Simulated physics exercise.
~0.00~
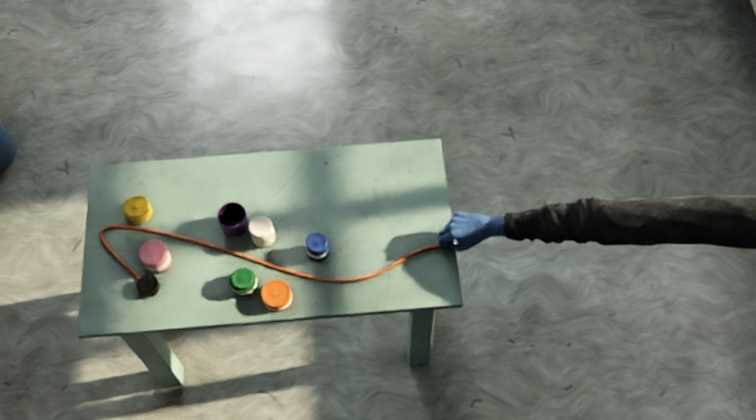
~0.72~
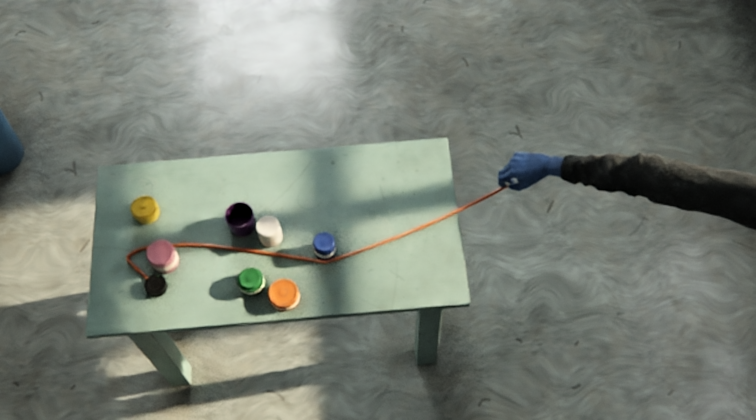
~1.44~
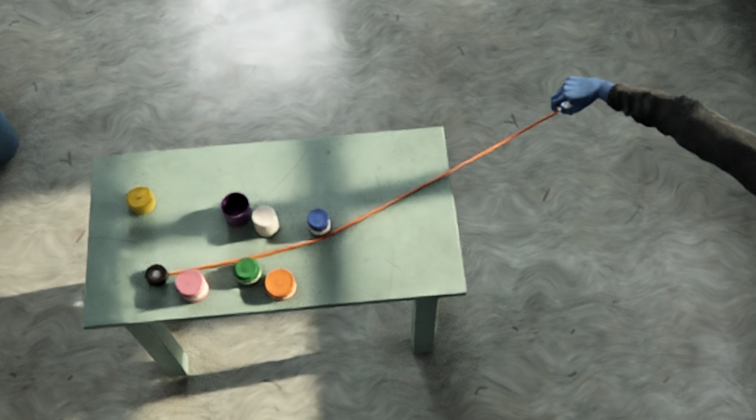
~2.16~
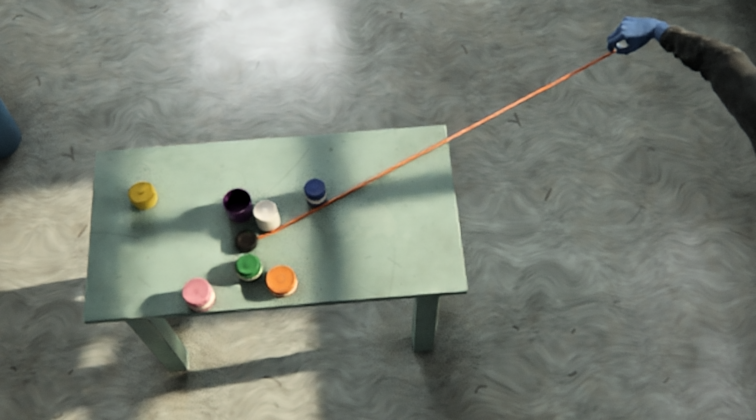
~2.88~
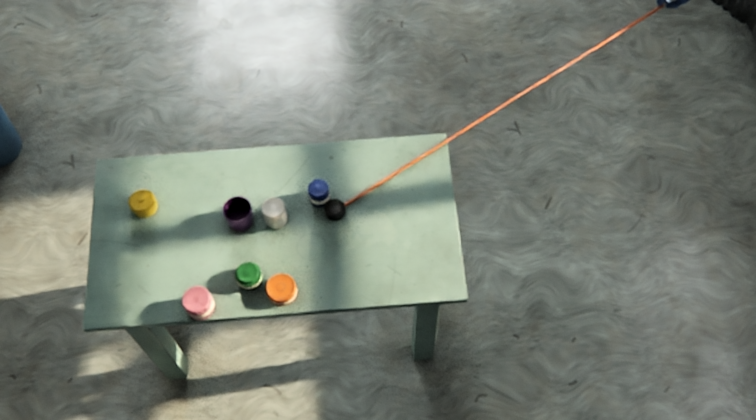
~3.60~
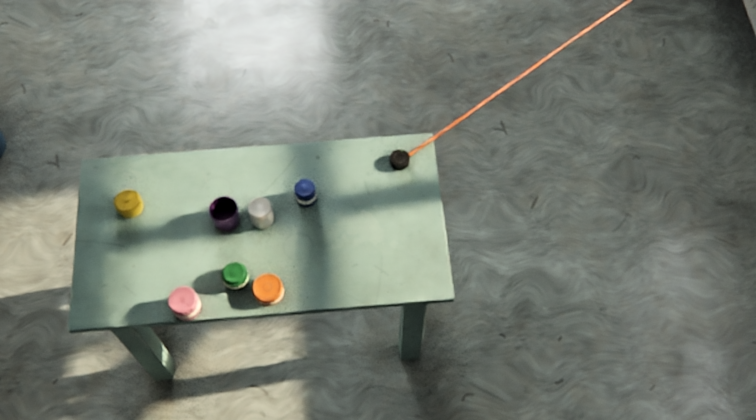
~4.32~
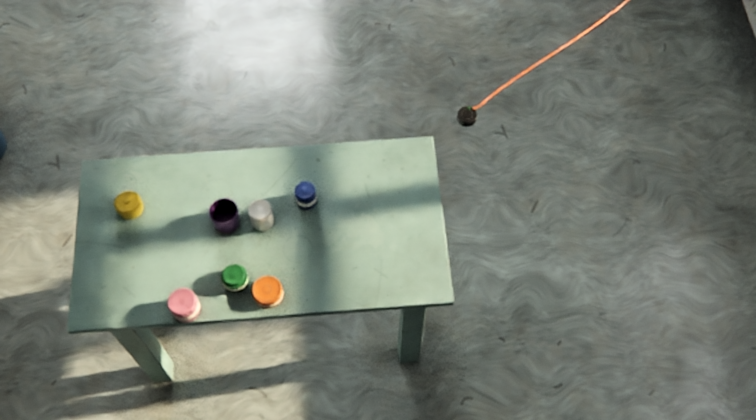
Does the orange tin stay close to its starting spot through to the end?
Yes, the orange tin stayed about where it began, while the pink and blue tins were clearly shifted from their places.
On a pale green table, a blue-gloved hand drew an orange cord rightwards among small colourful pots, shifting the pink one towards the front and the blue one back, until the black reel on its end left the table, with the pots still on top.
